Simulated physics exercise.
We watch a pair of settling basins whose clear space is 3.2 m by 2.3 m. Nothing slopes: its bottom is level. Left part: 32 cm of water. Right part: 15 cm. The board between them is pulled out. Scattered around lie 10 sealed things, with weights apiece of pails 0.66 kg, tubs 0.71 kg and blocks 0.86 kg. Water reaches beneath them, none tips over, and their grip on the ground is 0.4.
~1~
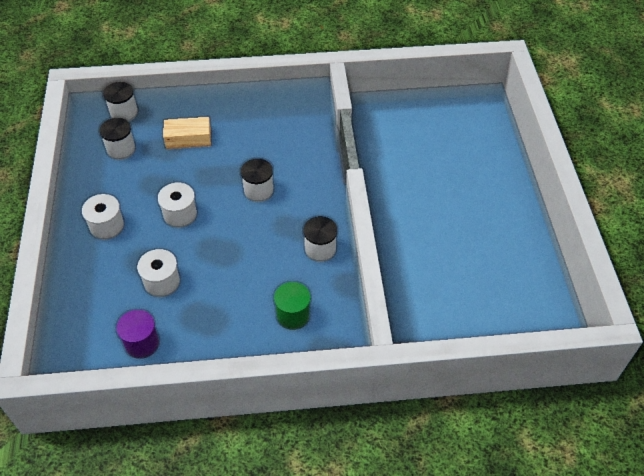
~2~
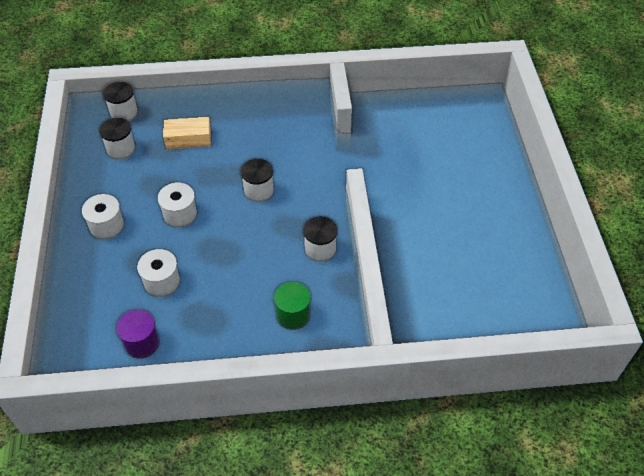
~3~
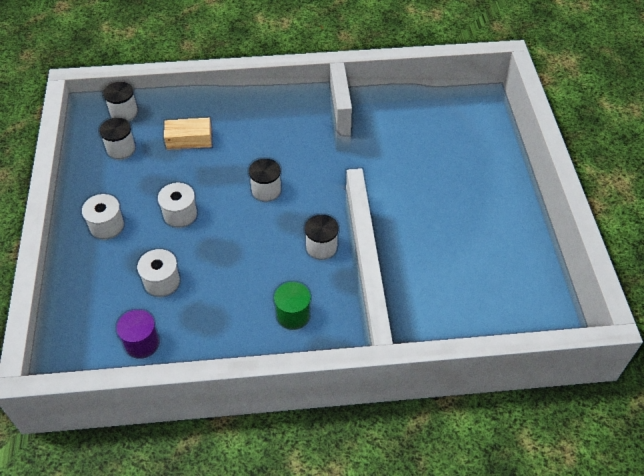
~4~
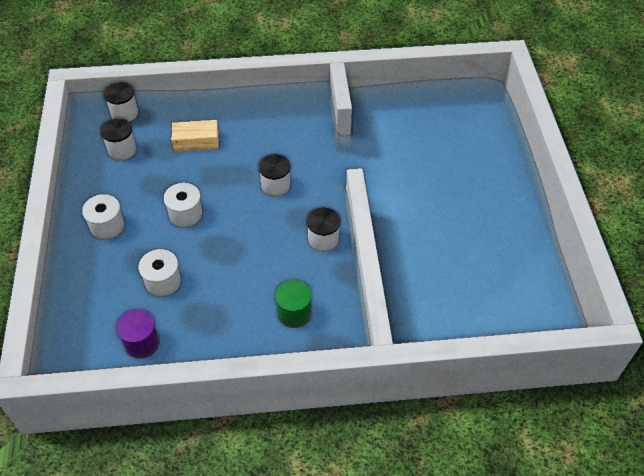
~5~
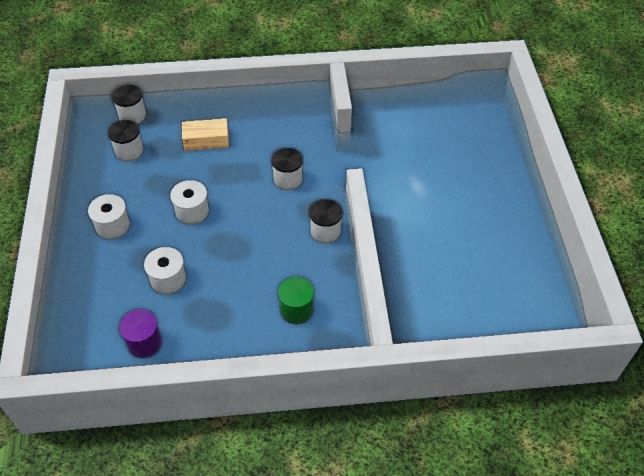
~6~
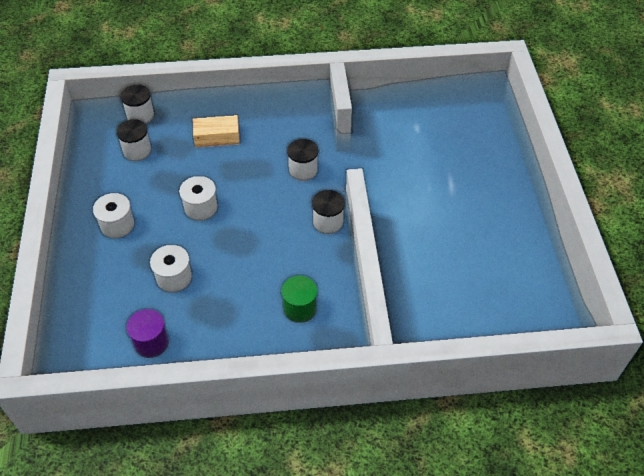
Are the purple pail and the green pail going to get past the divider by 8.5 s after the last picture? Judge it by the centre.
Here's how I see it: The purple pail never gets across and the green pail never gets across.
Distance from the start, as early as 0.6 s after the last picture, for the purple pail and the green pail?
About 10 cm and 10 cm, respectively.
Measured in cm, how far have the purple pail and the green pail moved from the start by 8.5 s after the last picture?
10 cm, then 20 cm, roughly.
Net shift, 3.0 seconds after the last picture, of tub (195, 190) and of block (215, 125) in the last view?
Respectively 30 and 30 centimetres.
Then, 0.6 s after the last picture the purple pail is near (153, 325), 0.1 m from its start, afloat; the green pail is near (306, 282), 0.1 m from its start, afloat; 1 of 10 are over the mark; 10 afloat.
Then, 3.0 s after the last picture the purple pail is near (155, 325), 0.1 m from its start, afloat; the green pail is near (307, 281), 0.2 m from its start, afloat; 1 of 10 are over the mark; 10 afloat.
Then, 5.5 s after the last picture the purple pail is near (152, 325), 0.1 m from its start, afloat; the green pail is near (307, 282), 0.2 m from its start, afloat; 1 of 10 are over the mark; 10 afloat.
Then, 8.5 s after the last picture the purple pail is near (156, 324), 0.1 m from its start, afloat; the green pail is near (311, 278), 0.2 m from its start, afloat; 1 of 10 are over the mark; 10 afloat.
